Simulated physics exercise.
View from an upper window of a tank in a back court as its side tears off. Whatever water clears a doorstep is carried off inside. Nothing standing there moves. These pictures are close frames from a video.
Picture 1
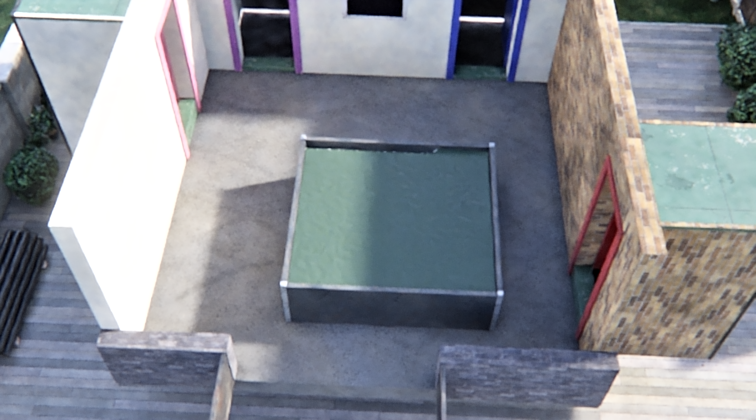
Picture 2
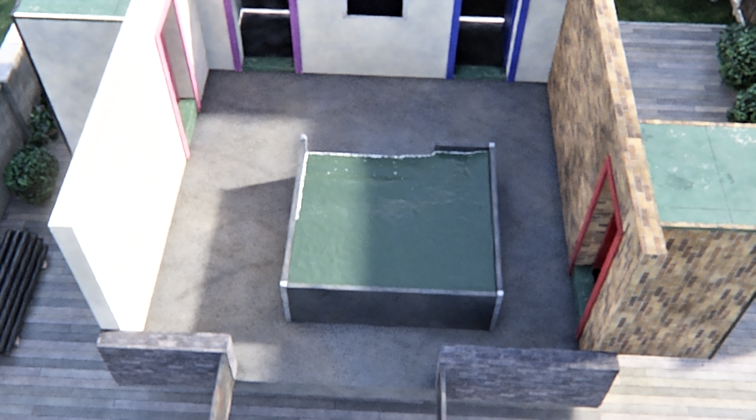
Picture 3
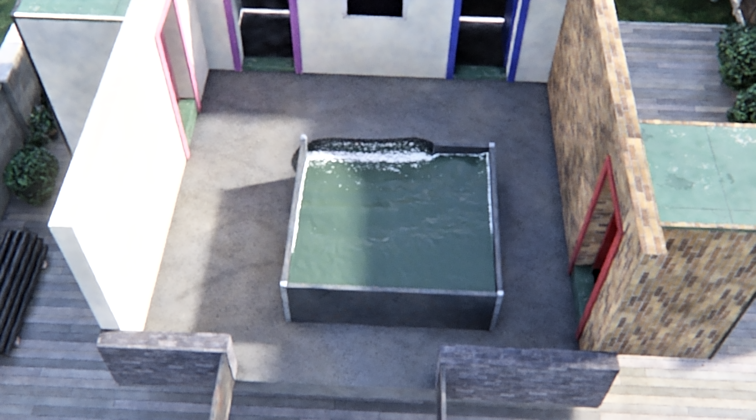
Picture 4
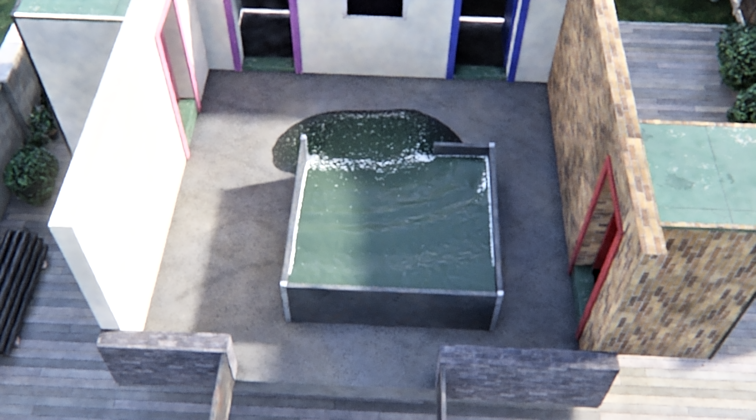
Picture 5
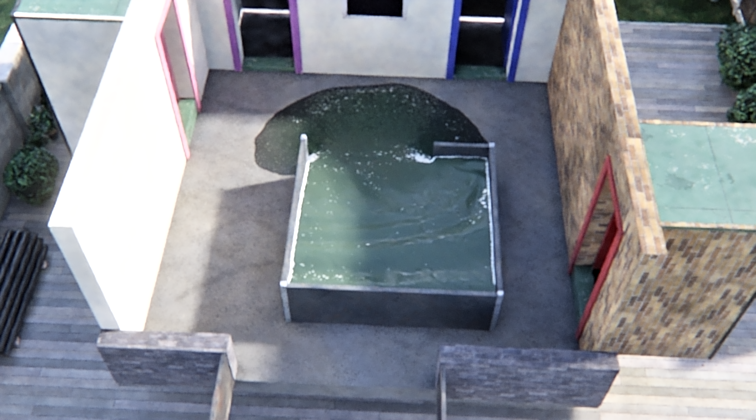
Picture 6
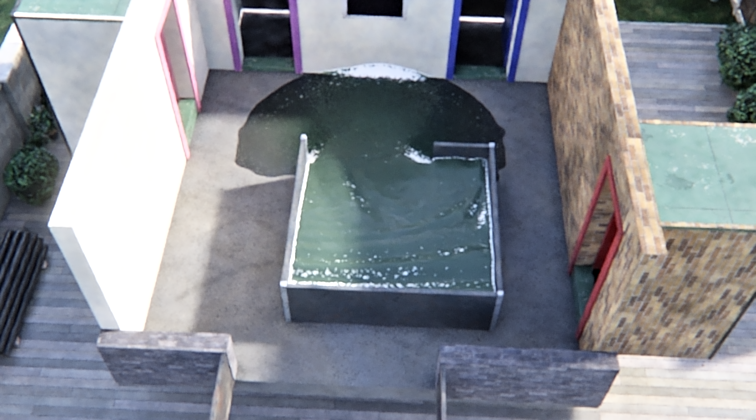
A large square tank of green water stands in a grey walled court, seen from high above by a still camera. A white wall with a pink-edged doorway rises on the left, a brown brick wall with a red-edged doorway on the right, and purple and blue doorways behind. Most of the tank's far side gives way, and water pours out, spreading in a dark, rounded sheet to the back wall.
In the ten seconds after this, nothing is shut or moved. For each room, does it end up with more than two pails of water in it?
Room by room: The blue door: Yes; the pink door: No; the purple door: Yes; the red door: No.
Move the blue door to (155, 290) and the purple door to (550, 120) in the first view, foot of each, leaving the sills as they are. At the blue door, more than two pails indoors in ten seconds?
Answer: Blue is flooded.
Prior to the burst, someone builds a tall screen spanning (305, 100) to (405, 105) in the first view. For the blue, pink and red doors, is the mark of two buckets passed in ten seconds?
So here's the picture: Blue gets past it, pink gets past it, and red doesn't get there.
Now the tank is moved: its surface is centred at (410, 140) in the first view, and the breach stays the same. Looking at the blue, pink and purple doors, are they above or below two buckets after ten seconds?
The blue door exceeds the limit, the pink door stays within the limit, the purple door exceeds the limit.
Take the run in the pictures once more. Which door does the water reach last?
Answer - the red one.
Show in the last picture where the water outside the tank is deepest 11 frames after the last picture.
Somewhere close to (208, 75).
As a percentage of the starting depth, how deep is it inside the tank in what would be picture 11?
Near 66 in a hundred.
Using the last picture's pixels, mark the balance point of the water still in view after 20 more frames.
I'd place it roughly at (369, 176).
A moment on, water covers 40 % of the floor; the blue door under two buckets in, the pink door not reached, the purple door under two buckets in, the red door not reached.
Next, water covers 40 % of the floor; the blue door over two buckets in, the pink door wet at the sill, nothing in, the purple door far over two buckets in, the red door not reached.
Then, water covers 85 % of the floor; the blue door far over two buckets in, the pink door wet at the sill, nothing in, the purple door far over two buckets in, the red door wet at the sill, nothing in.
Later, water covers 100 % of the floor; the blue door far over two buckets in, the pink door wet at the sill, nothing in, the purple door far over two buckets in, the red door wet at the sill, nothing in.
In the end, water covers 100 % of the floor; the blue door far over two buckets in, the pink door wet at the sill, nothing in, the purple door far over two buckets in, the red door wet at the sill, nothing in.
